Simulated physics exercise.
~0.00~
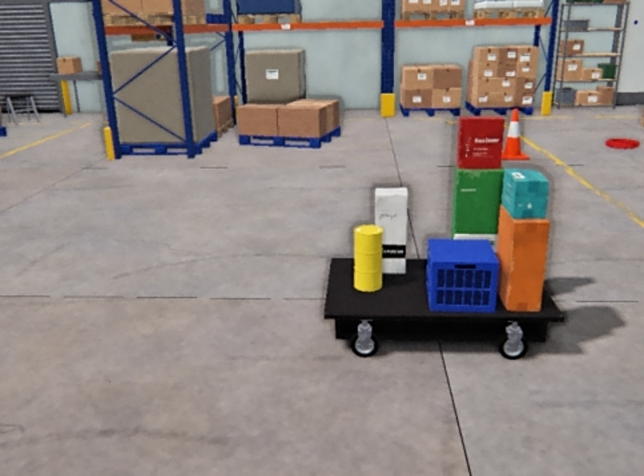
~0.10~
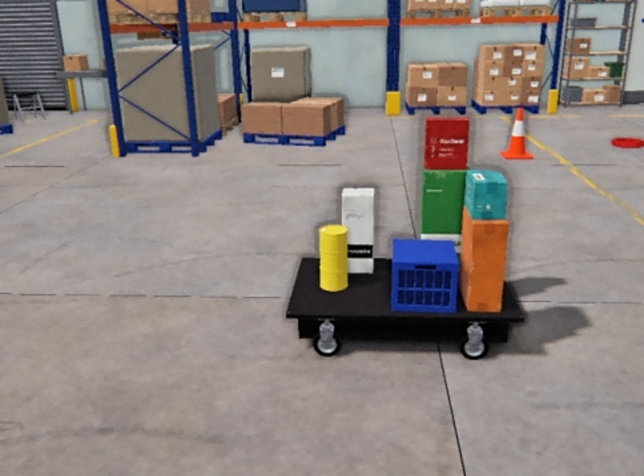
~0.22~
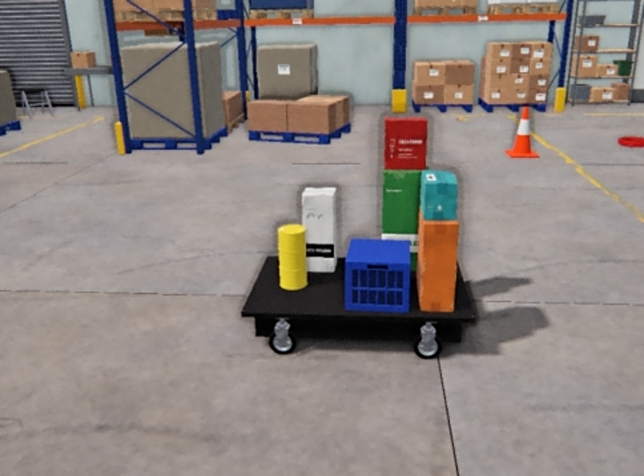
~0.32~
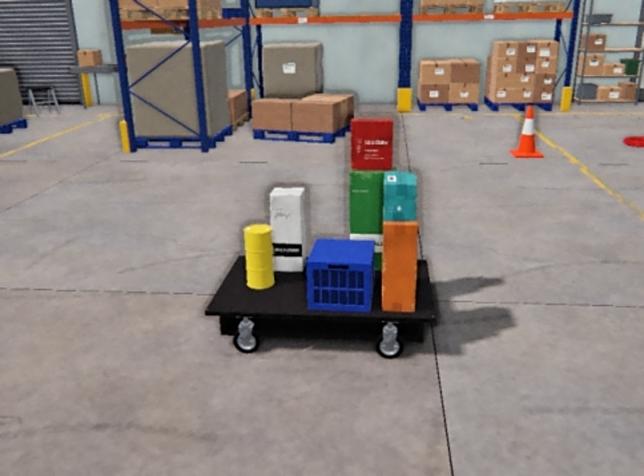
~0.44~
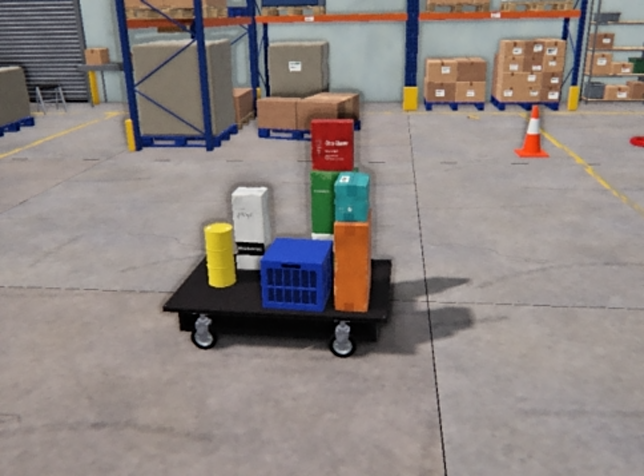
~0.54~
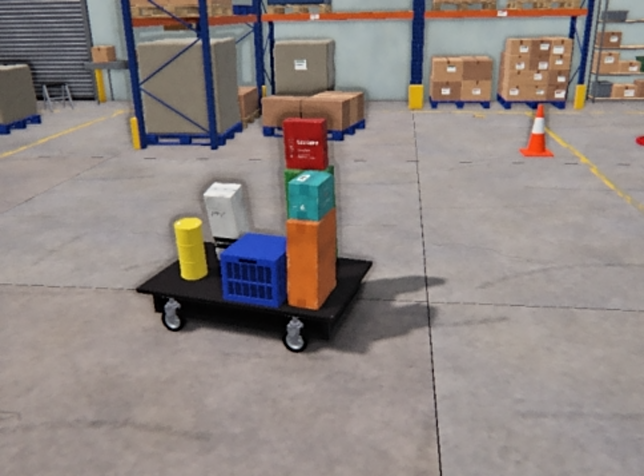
A black flat cart carrying boxes, a blue crate and a yellow canister rolling left across a warehouse floor, then turning slightly.
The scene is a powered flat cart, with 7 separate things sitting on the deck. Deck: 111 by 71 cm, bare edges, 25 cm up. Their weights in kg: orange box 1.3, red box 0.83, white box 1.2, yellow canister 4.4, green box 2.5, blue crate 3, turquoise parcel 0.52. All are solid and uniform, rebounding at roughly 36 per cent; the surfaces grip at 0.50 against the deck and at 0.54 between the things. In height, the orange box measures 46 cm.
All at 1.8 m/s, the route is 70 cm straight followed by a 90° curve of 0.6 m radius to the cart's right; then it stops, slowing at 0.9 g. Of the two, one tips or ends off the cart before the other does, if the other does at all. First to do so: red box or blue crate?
The second.
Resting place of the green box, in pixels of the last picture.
In the last picture it sits around (244, 207).
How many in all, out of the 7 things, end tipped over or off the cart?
My answer is 7.
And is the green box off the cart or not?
Green box: Stays in bounds.
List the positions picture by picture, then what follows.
Cart has run 0 cm; red box (480, 143); blue crate (460, 274), in the first frame.
Cart has run 18 cm; yellow canister (334, 258); green box (444, 219), in the second frame.
Cart has run 40 cm; turquoise parcel (438, 195); orange box (436, 258), in the third frame.
Cart has run 58 cm; white box (289, 230); yellow canister (259, 256), in the fourth frame.
Cart has run 79 cm; turquoise parcel (353, 196), in the fifth frame.
Cart has run 97 cm, turned 12°; red box (306, 144) at 3° to upright; blue crate (262, 269) shifted 3 cm, in the sixth frame.
Around 0.94 s, cart has run 169 cm, turned 80°; white box, yellow canister, blue crate and turquoise parcel now off the cart; red box at 24° to upright near (212, 161); green box at 45° to upright.
Around 1.34 s, cart has run 213 cm, turned 90°, stopped; orange box and red box now off the cart; green box on its side.
Finally (2.2 s), off the cart, orange box, red box, white box, yellow canister, blue crate and turquoise parcel; on their side or leaning hard on the deck, green box. Final places as that camera would see them, blue crate near (116, 227). Red box went at 0.98 s; blue crate went at 0.80 s.
